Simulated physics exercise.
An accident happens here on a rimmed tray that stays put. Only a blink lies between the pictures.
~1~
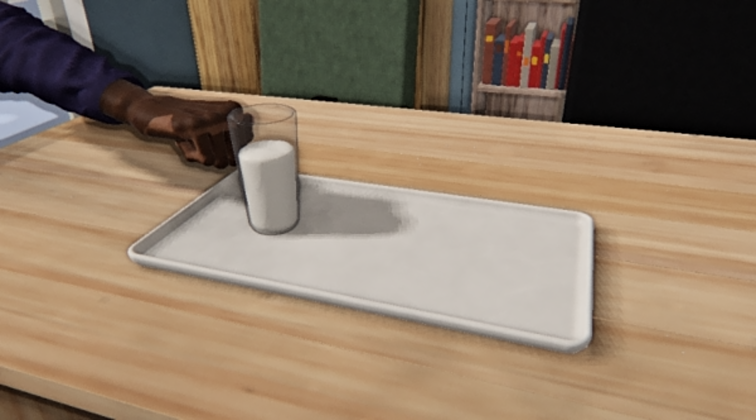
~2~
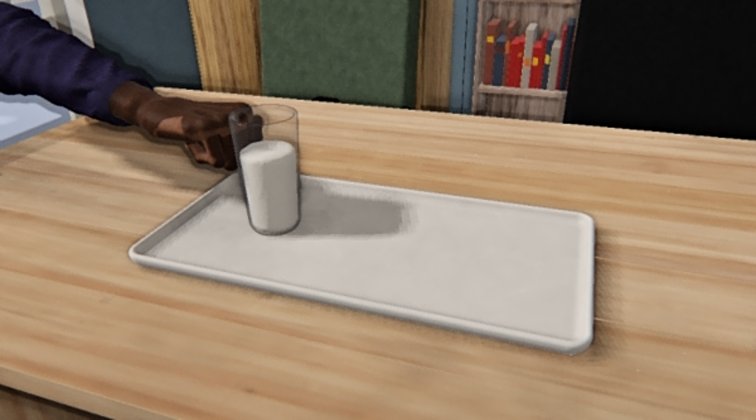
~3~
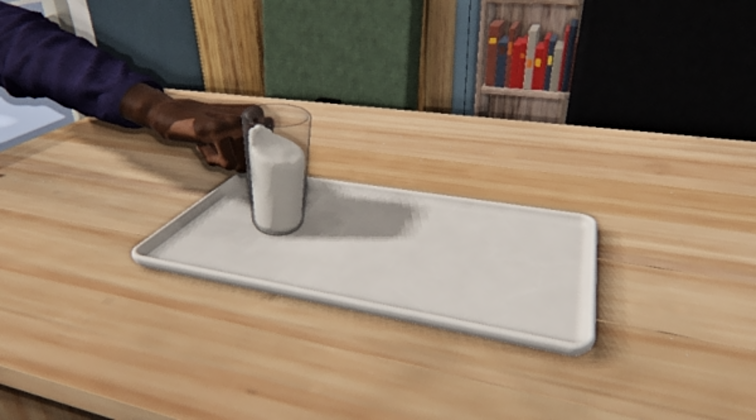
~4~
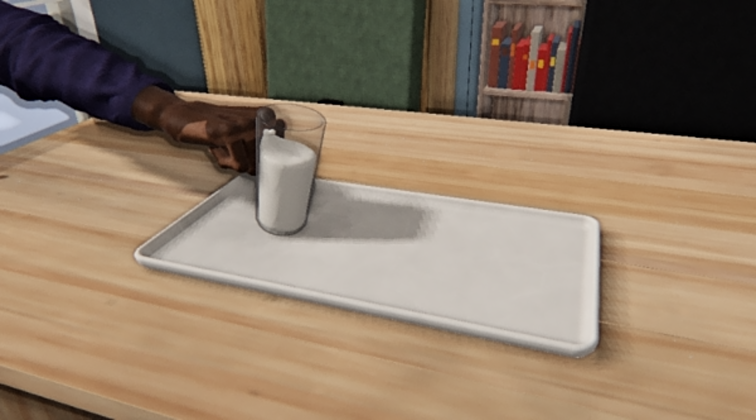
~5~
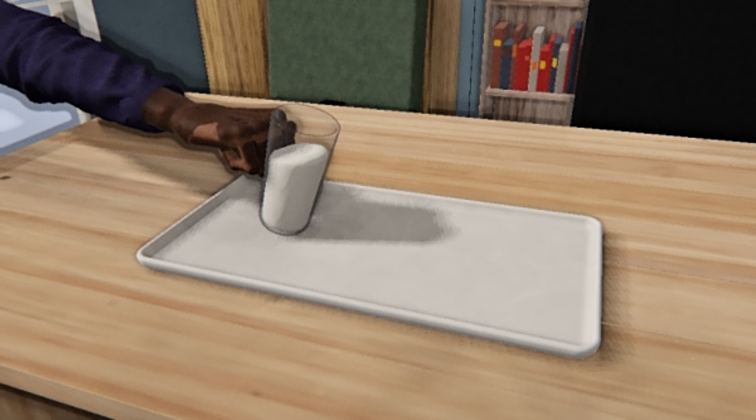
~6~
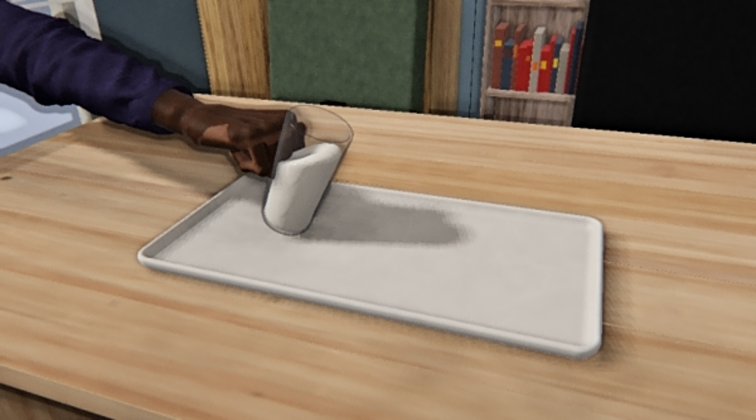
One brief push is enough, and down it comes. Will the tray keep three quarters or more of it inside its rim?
No, more than a quarter gets past the rim.
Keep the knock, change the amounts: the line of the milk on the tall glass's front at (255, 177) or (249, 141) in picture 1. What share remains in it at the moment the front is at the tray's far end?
I'd say roughly 60 in a hundred, and then roughly 65 in a hundred.
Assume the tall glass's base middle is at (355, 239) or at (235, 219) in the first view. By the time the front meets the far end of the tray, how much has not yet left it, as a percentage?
Around 80 percent in the first try, around 55 percent in the second.
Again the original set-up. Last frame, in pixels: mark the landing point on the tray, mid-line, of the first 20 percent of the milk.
About (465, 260).
A moment on, the tall glass is falling and 100 per cent is in the glass, 0 on the tray and 0 above or beyond its rim.
Next, the tall glass lies on its side and 98 per cent is in the glass, 1 on the tray and 2 above or beyond its rim.
Then the tall glass lies on its side and 56 per cent is in the glass, 34 on the tray and 10 above or beyond its rim.
Later the tall glass lies on its side and 29 per cent is in the glass, 39 on the tray and 32 above or beyond its rim.
In the end 63 per cent is held by tray and glass, 37 is off the tray.
